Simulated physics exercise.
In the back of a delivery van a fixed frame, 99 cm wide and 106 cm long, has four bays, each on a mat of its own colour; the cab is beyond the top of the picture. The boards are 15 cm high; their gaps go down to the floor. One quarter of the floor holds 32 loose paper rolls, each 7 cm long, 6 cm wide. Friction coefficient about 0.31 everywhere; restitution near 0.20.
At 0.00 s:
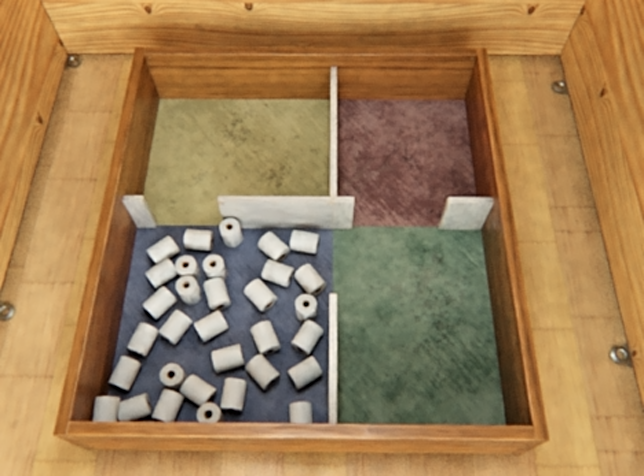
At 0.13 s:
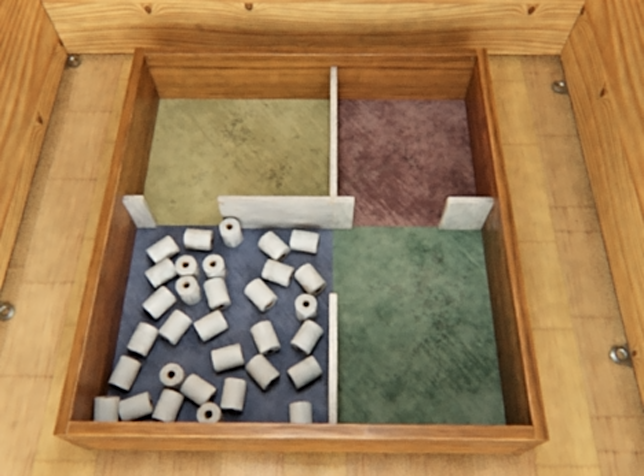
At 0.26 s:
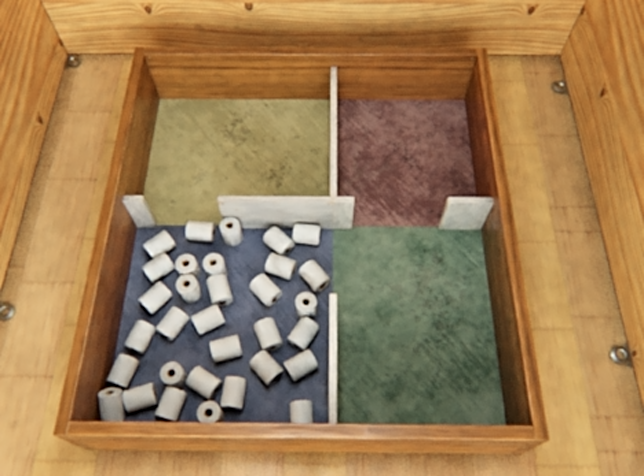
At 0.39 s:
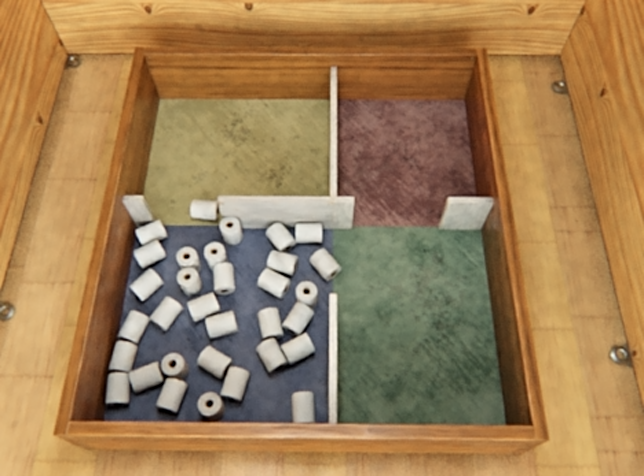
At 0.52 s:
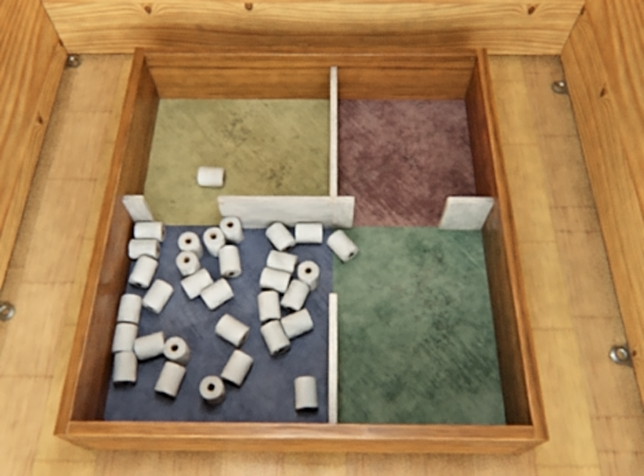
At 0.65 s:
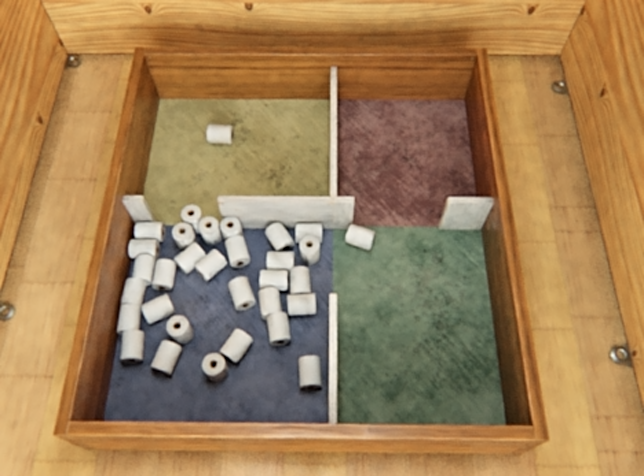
A wooden tray with four coloured sections sat still at first, then the white rolls crowded on the blue part shifted about, and one slid up onto the yellow before another moved right onto the green.
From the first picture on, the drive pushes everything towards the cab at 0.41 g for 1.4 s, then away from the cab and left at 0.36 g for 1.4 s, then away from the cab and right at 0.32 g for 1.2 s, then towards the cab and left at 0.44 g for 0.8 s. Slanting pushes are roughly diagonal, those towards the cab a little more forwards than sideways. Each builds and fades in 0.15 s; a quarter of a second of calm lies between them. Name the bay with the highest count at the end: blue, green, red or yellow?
It is the blue one.
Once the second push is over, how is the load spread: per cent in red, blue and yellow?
By then: Red 0, blue 70, yellow 30 per cent.
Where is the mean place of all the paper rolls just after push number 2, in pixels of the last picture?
Around (172, 271).
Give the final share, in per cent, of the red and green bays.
About: Red 0, green 0 per cent.
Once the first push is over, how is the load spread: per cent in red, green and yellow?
Red 0, green 0, yellow 30 per cent.
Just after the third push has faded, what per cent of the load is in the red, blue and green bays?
Red 0, blue 70, green 0 per cent.
After push 1 (1.64 s), 1 in the red bay, 20 in the blue bay and 11 in the yellow bay.
After push 2 (3.29 s), 1 in the red bay, 21 in the blue bay and 10 in the yellow bay.
After push 3 (4.74 s), 1 in the red bay, 21 in the blue bay and 10 in the yellow bay.
After push 4 (5.79 s), 1 in the red bay, 19 in the blue bay and 12 in the yellow bay.
Final count (at 6.64 s), 1 in the red bay, 19 in the blue bay and 12 in the yellow bay.
